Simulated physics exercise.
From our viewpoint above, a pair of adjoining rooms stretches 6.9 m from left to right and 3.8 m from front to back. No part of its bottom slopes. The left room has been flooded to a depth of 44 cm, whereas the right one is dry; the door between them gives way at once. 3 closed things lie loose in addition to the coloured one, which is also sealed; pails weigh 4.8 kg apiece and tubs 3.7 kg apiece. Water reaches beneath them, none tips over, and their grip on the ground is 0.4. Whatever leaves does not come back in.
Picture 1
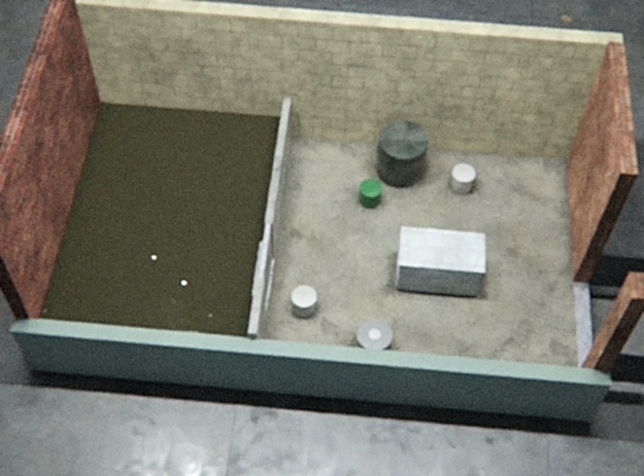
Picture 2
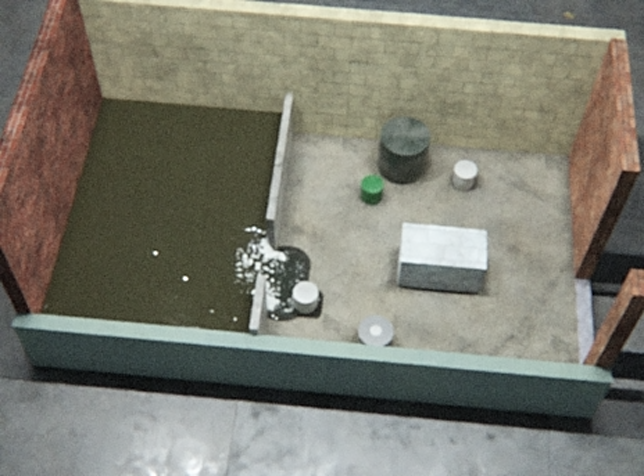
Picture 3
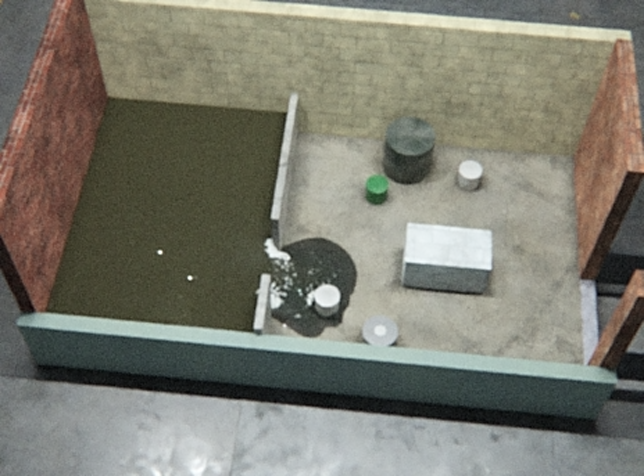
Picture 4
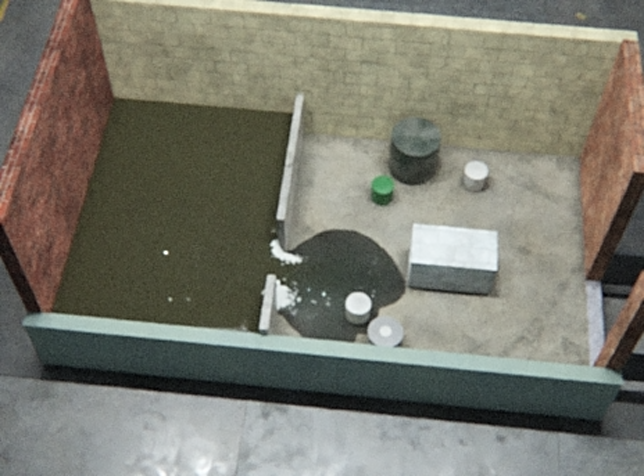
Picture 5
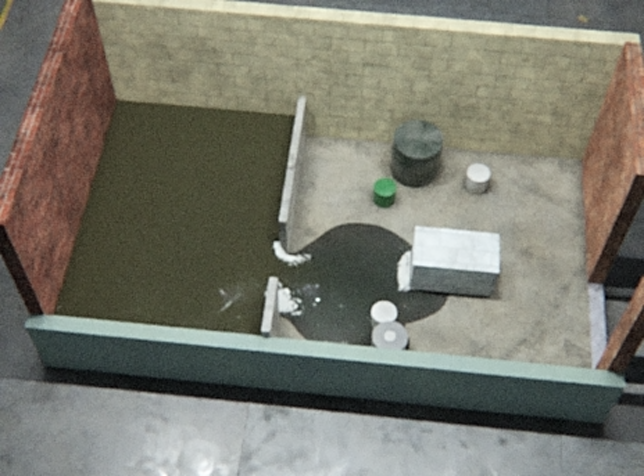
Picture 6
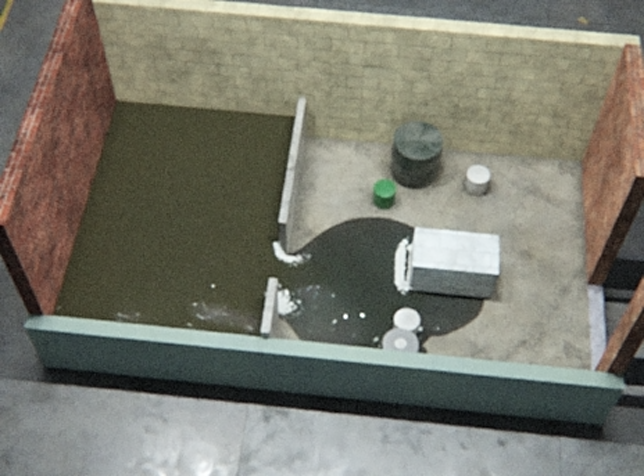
Dark water burst through a gap in the dividing wall from the flooded left room, spread across the dry floor to the pale block, and pushed a small white cylinder rightward against a flat round one.
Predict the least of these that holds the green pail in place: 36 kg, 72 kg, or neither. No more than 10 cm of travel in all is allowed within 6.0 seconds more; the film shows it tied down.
It passes with the lesser figure.
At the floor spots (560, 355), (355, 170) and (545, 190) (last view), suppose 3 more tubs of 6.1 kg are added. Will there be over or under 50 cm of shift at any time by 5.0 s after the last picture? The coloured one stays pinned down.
Beyond, within, beyond.
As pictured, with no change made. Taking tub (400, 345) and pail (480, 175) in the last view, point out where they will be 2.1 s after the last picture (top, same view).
Estimated pixels: (578, 314) and (556, 158).
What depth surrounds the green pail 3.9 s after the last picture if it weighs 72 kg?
Something like 6 centimetres.
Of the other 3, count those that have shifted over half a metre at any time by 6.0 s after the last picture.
Tally: 3.
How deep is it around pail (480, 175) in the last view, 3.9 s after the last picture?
About 8 cm.
Then, 0.4 s after the last picture the green pail would be 0 cm from its start with 36 kg and 0 cm from its start with 72 kg; 1 cm of water round it then.
Then, 2.1 s after the last picture the green pail would be 0 cm from its start with 36 kg and 0 cm from its start with 72 kg; 7 cm of water round it then.
Then, 3.9 s after the last picture the green pail would be 0 cm from its start with 36 kg and 0 cm from its start with 72 kg; 6 cm of water round it then.
Then, 6.0 s after the last picture the green pail would be 0 cm from its start with 36 kg and 0 cm from its start with 72 kg; 6 cm of water round it then.
